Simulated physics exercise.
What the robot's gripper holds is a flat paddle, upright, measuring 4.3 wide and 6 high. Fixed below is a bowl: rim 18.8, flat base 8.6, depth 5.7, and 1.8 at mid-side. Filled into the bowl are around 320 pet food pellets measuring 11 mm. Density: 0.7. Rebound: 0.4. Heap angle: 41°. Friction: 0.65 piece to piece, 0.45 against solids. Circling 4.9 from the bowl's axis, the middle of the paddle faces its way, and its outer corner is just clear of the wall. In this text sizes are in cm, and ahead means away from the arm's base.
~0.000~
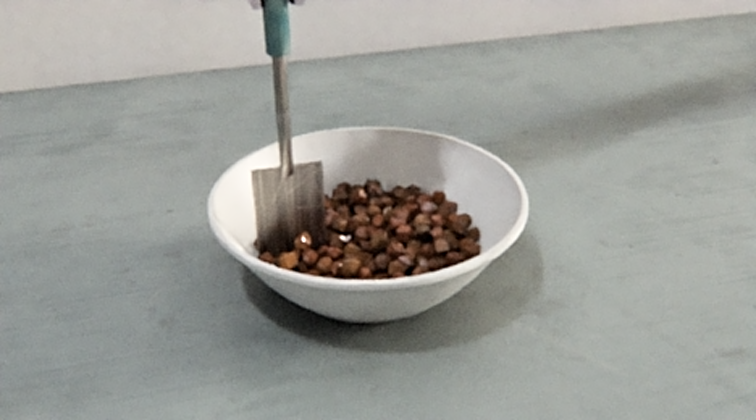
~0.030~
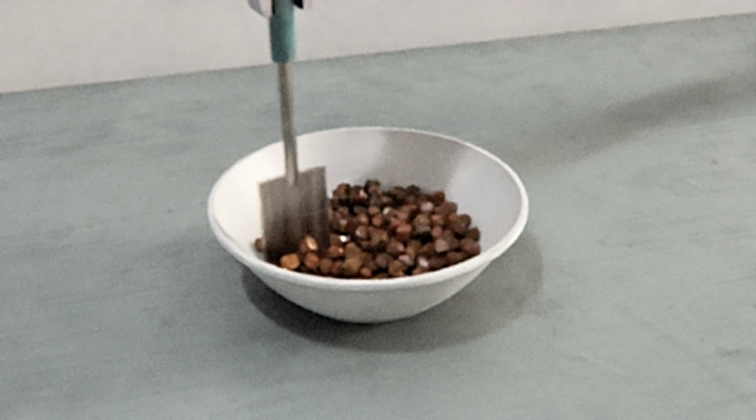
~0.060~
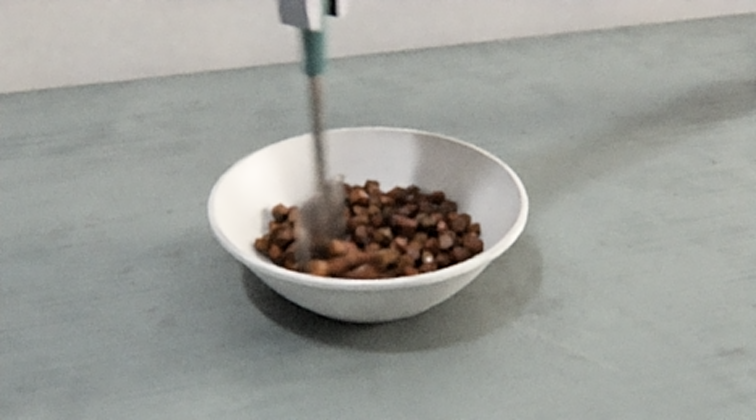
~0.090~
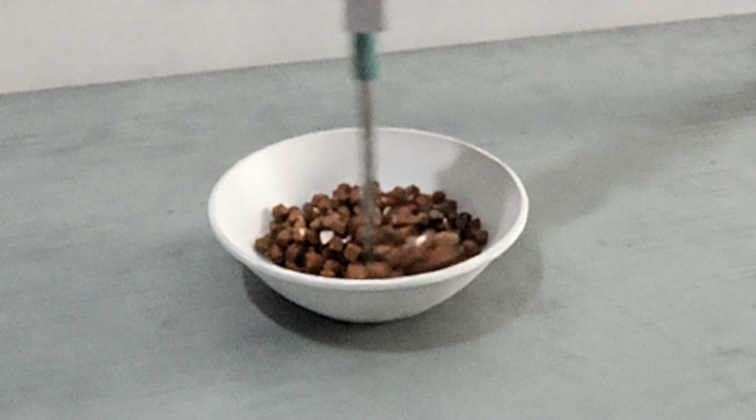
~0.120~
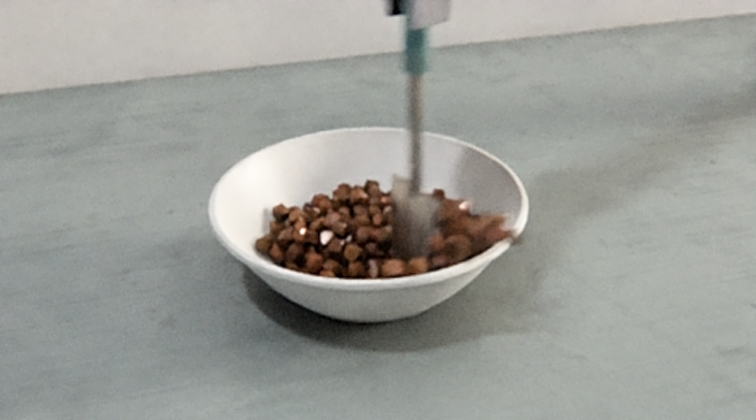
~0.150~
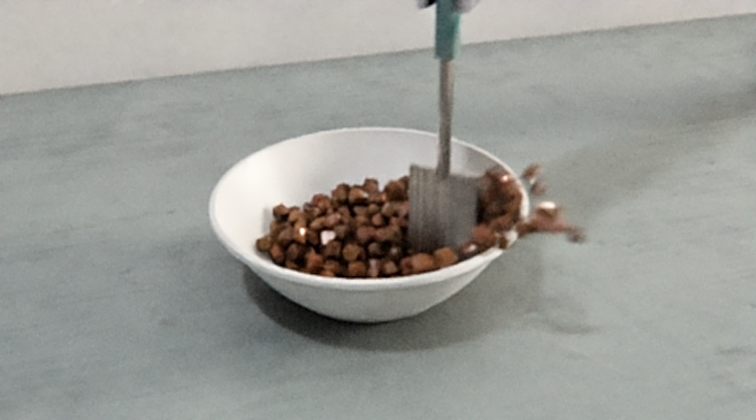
A flat metal paddle held by a robot's gripper starts at the left side of a white bowl of brown pellets, then turns and sweeps rightward through them. The pellets bunch up ahead of it against the right side, and several fly out over the rim.
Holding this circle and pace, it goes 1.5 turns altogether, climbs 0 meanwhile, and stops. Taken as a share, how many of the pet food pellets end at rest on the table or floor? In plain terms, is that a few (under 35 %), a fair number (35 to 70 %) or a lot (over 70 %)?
A fair number, 35 to 70 %.
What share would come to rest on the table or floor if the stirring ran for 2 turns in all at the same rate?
Then some 50 per cent.
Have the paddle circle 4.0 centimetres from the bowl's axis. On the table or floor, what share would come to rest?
Then some 45 percent.
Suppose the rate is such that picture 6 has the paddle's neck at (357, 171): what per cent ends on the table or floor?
Close to 20 in a hundred.
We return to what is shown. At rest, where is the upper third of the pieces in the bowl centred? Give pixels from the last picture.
It is centred around (384, 213).
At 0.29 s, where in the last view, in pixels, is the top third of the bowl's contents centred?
About pixel (295, 183).
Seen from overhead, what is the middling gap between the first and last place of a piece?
Around 11 cm.
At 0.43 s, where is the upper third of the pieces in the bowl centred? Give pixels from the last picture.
Close to pixel (402, 258).
After 0.29 s, 292° round, highest piece 10 above the table; 253 in the bowl, 15 on the table or floor, 49 in flight or on the tool.
After 0.43 s, 83° round, highest piece 9 above the table; 210 in the bowl, 76 on the table or floor, 31 in flight or on the tool.
After 0.70 s, 180° round, highest piece 5 above the table; 174 in the bowl, 142 on the table or floor, 1 in flight or on the tool.
After 1.40 s, 180° round, highest piece 5 above the table; 174 in the bowl, 143 on the table or floor.
At rest, 174 in the bowl, 143 on the table or floor. That is 45 % on the table or floor.
